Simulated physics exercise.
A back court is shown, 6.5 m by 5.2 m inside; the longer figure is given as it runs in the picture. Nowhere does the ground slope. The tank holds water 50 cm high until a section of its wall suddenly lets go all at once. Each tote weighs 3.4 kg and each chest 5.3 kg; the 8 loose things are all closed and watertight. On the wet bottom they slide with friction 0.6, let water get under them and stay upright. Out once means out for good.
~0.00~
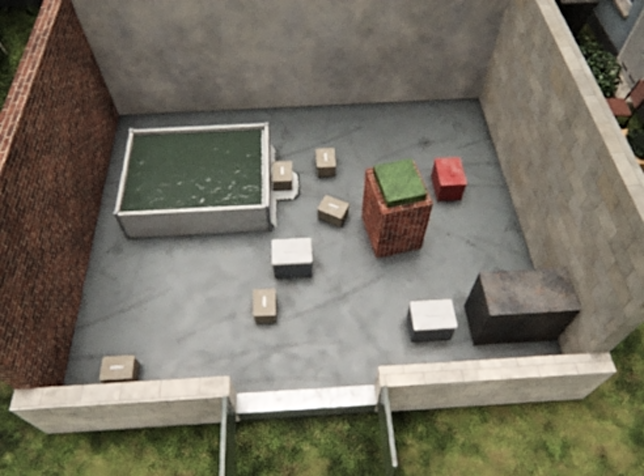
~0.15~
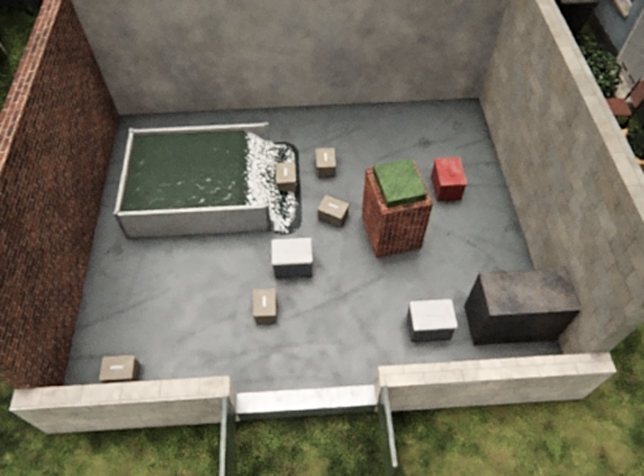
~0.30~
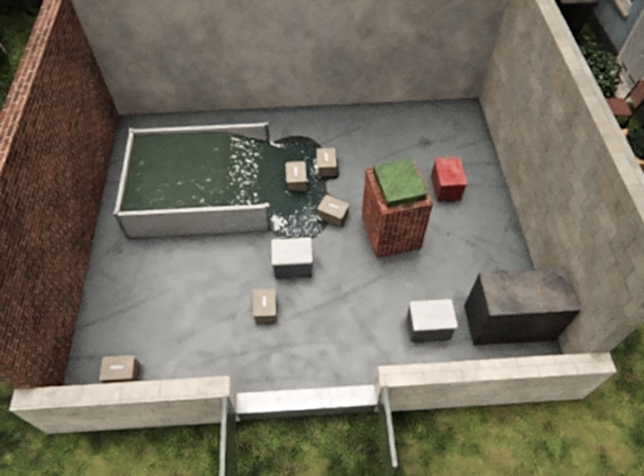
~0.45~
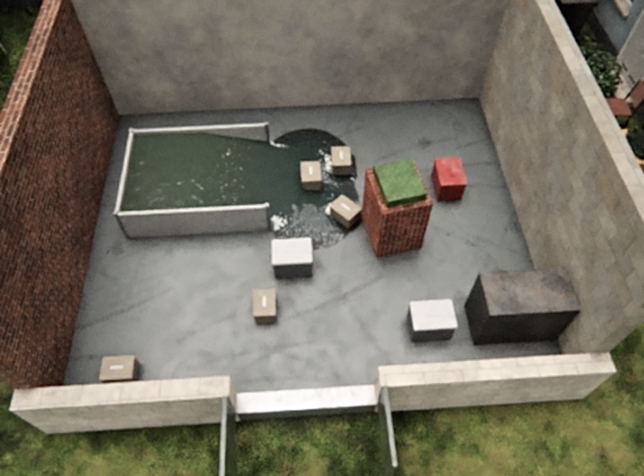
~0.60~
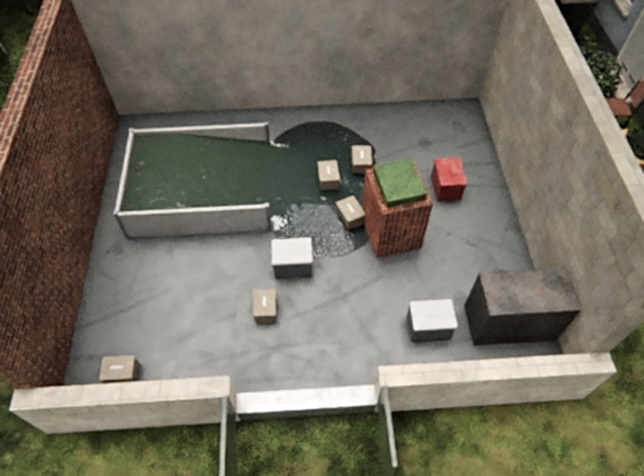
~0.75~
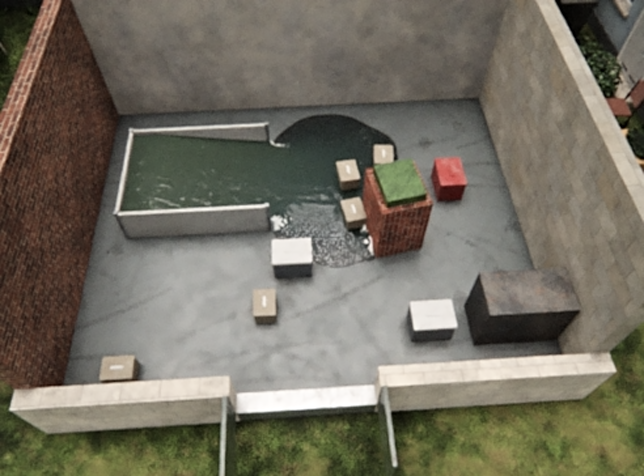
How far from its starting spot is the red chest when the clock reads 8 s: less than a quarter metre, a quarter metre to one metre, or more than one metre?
It is swept a long way.
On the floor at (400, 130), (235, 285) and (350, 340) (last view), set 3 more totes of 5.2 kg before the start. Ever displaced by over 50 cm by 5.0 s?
Order as asked - farther, not as far, farther.
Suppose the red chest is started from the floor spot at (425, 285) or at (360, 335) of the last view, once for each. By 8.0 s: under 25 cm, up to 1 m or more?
Well, it gets swept off on the first try and gets swept off on the second.
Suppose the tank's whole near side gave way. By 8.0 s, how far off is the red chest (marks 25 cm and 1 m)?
Outcome for the red chest: It remains nearly still.
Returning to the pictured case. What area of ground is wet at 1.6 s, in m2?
Close to 16 m2, I'd say.
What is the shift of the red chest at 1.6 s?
Close to 80 cm.
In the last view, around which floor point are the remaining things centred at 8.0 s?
Mean position: Approximately (328, 284).
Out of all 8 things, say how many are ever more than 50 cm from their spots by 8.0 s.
The tally stands at 7.
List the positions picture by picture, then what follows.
In the first frame, the red chest at (451, 171), on the bottom; 3.5 m2 under water; 0 of 8 have shifted.
In the second frame, the red chest at (451, 171) rests on the ground; water covers 4.3 m2; 0 of 8 have shifted.
In the third frame, the red chest at (451, 171) rests on the ground; 5.1 m2 under water; 1 of 8 have shifted.
In the fourth frame, the red chest at (451, 171), on the bottom; water covers 6.1 m2; 3 of 8 have shifted.
In the fifth frame, the red chest at (451, 171), on the bottom; water covers 7.4 m2; 3 of 8 have shifted.
In the sixth frame, the red chest at (451, 171) rests on the ground; water covers 8.6 m2; 3 of 8 have shifted.
After 1.6 s the red chest is near (503, 172), 0.8 m from its start, aground; 0 of 8 are out; 2 afloat.
After 3.6 s the red chest is near (522, 245), 1.6 m from its start, afloat; 0 of 8 are out; 5 afloat.
After 5.6 s the red chest is near (465, 270), 1.8 m from its start, afloat; 0 of 8 are out; 5 afloat.
After 8.0 s the red chest is near (234, 342), 4.2 m from its start, afloat; 0 of 8 are out; 6 afloat.
